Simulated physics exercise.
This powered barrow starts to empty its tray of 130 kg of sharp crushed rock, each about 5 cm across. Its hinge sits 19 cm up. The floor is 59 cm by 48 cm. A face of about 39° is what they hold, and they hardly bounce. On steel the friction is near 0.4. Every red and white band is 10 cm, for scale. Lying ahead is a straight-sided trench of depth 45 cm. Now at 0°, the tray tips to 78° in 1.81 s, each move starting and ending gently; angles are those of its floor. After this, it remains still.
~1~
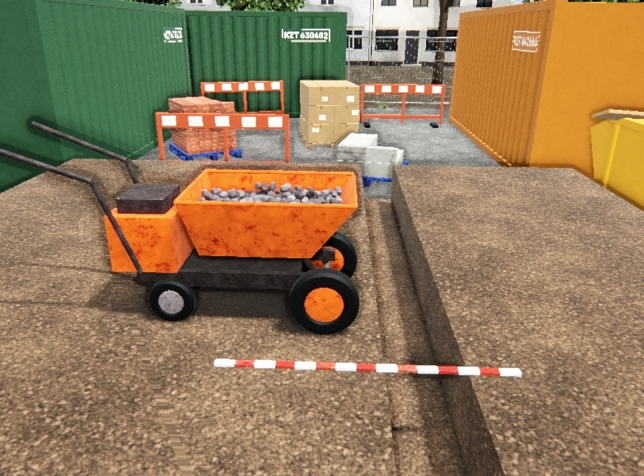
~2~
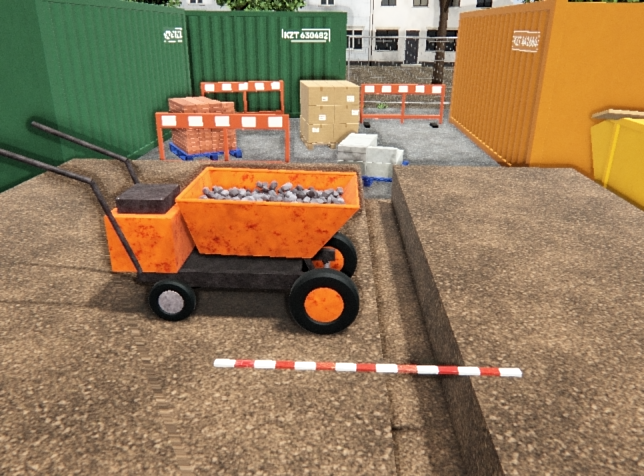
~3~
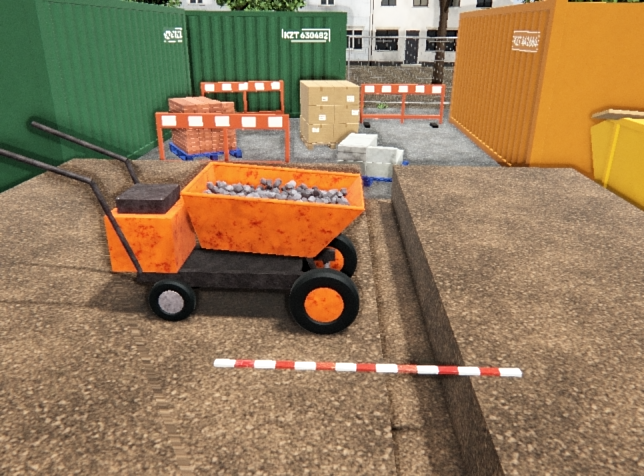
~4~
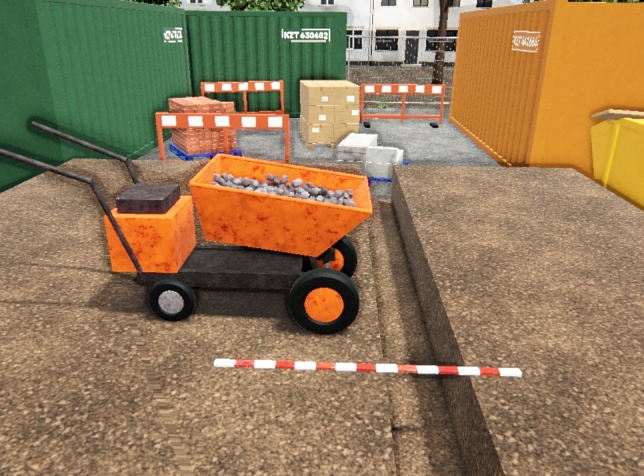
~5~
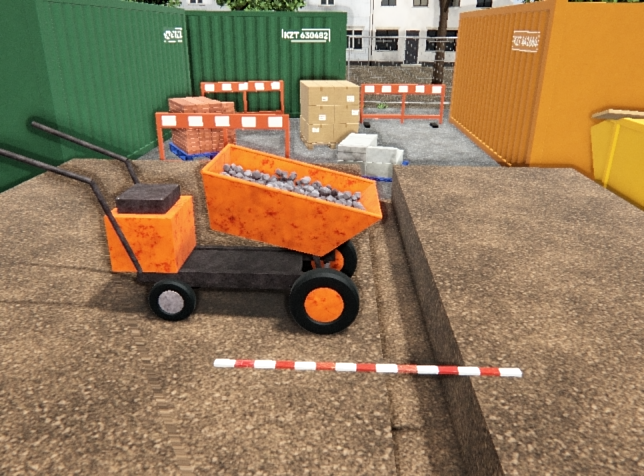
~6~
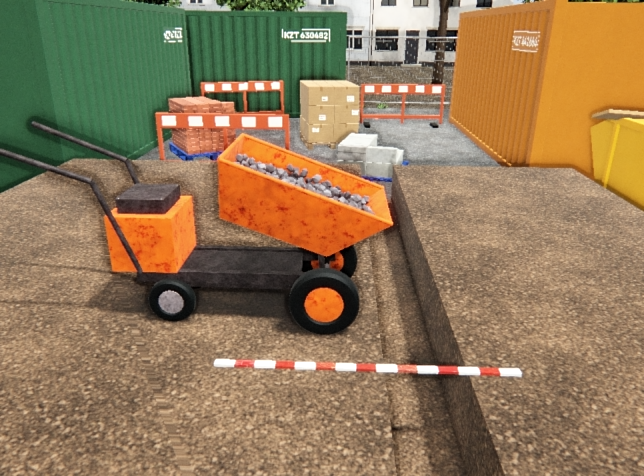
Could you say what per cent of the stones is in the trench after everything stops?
I would put it at 63 per cent.
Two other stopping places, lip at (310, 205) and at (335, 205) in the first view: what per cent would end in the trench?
Estimates: 100 % then 85 %.
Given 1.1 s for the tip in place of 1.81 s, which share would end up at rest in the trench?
55 per cent.
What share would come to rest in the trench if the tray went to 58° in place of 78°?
Then about 15 per cent.
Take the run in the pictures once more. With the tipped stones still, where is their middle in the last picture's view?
Their middle ends up near (431, 355).
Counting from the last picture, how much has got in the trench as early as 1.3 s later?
Close to 15 per cent at that time.
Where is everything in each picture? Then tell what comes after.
In the first frame, the tray is at 0°, its lip at (356, 207); the top of the load is at (273, 193).
In the second frame, lip at (358, 207), floor tilted 1°, highest stones at (267, 194).
In the third frame, the tray is at 4°, its lip at (364, 209); the top of the load is at (243, 190).
In the fourth frame, lip at (372, 212), floor tilted 8°, highest stones at (229, 182).
In the fifth frame, the tray is at 14°, its lip at (381, 217); the top of the load is at (236, 172).
In the sixth frame, lip at (392, 224), floor tilted 20°, highest stones at (249, 163).
Then, 0.8 s after the last picture the floor is at 66°, 100 % in the tray; the foremost stones are at (431, 270).
Then, 1.3 s after the last picture the floor is at 78°, 57 % in the tray, 17 % in the trench, 25 % past the trench; the foremost stones are at (518, 309).
Then, 1.7 s after the last picture the floor is at 78°, 26 % in the tray, 35 % in the trench, 39 % past the trench; the foremost stones are at (576, 317).
Then, 3.6 s after the last picture the floor is at 78°, 0 % in the tray, 63 % in the trench, 37 % past the trench; the foremost stones are at (585, 317).
